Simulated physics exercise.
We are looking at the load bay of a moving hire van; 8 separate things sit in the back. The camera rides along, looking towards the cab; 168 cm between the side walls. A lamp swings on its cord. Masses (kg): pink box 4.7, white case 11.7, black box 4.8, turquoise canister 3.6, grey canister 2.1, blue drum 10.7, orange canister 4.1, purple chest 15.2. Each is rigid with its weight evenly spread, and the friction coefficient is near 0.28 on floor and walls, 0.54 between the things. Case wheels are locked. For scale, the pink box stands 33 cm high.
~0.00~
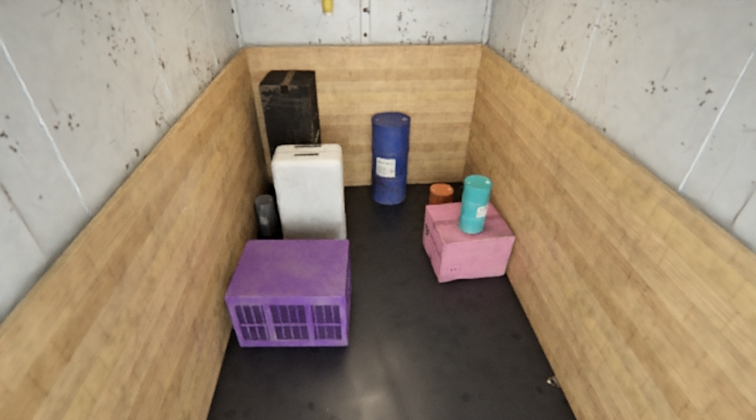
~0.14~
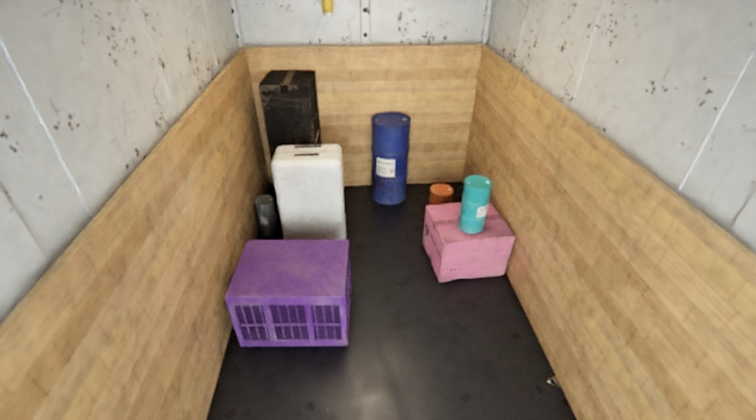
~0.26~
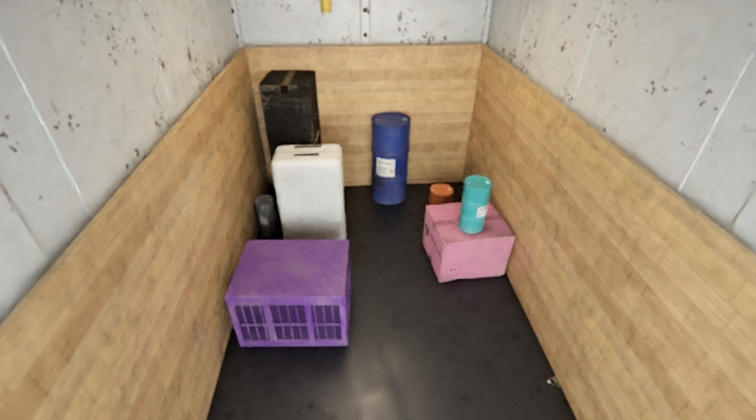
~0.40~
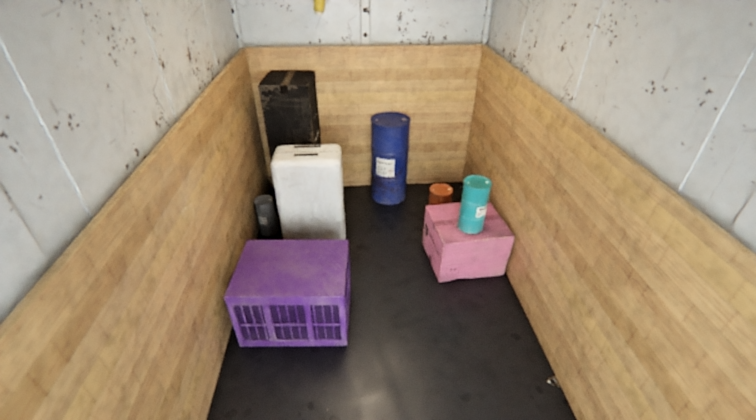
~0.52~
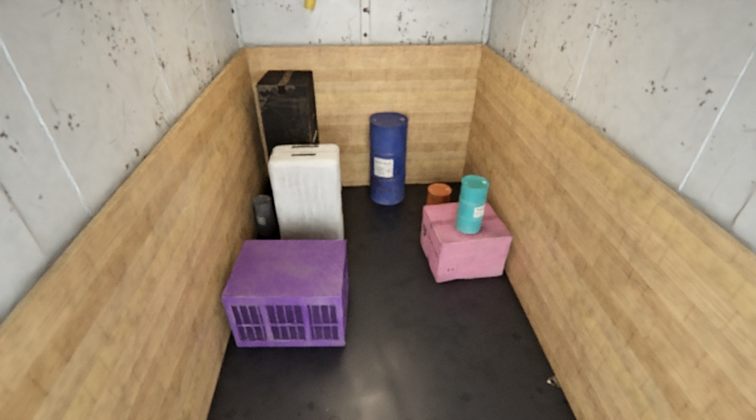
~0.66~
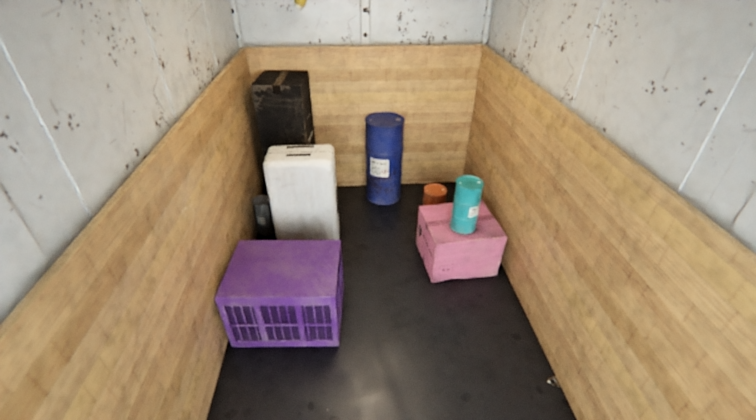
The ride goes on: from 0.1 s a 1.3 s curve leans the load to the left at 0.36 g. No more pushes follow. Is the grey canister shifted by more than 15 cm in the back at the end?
The grey canister stays put.
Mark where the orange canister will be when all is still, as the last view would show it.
At about (379, 207).
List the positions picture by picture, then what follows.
Steady run; grey canister (267, 216); pink box (465, 240), in the first frame.
Load feels 0.06 g left; black box (297, 145); turquoise canister (474, 205), in the second frame.
Load feels 0.23 g left; blue drum (390, 159), in the third frame.
Load feels 0.36 g left; purple chest (296, 291); pink box (464, 240), in the fourth frame.
Load feels 0.36 g left; white case (310, 200); black box (294, 145), in the fifth frame.
Load feels 0.36 g left; grey canister (265, 216); turquoise canister (466, 205) shifted 5 cm, in the sixth frame.
Around 0.86 s, load feels 0.36 g left; black box shifted 12 cm; turquoise canister shifted 12 cm; pink box shifted 12 cm.
Around 1.06 s, load feels 0.36 g left; turquoise canister shifted 23 cm; pink box shifted 23 cm; blue drum shifted 22 cm.
Around 1.16 s, load feels 0.35 g left; turquoise canister shifted 30 cm; pink box shifted 29 cm; orange canister shifted 28 cm.
Around 1.36 s, load feels 0.06 g left; turquoise canister shifted 43 cm; pink box shifted 42 cm; orange canister shifted 41 cm.
Finally (2.0 s), not toppled but over 15 cm from the start, pink box, turquoise canister, blue drum and orange canister; the other 4 still in place (within 15 cm). In the last view, grey canister near (265, 215).
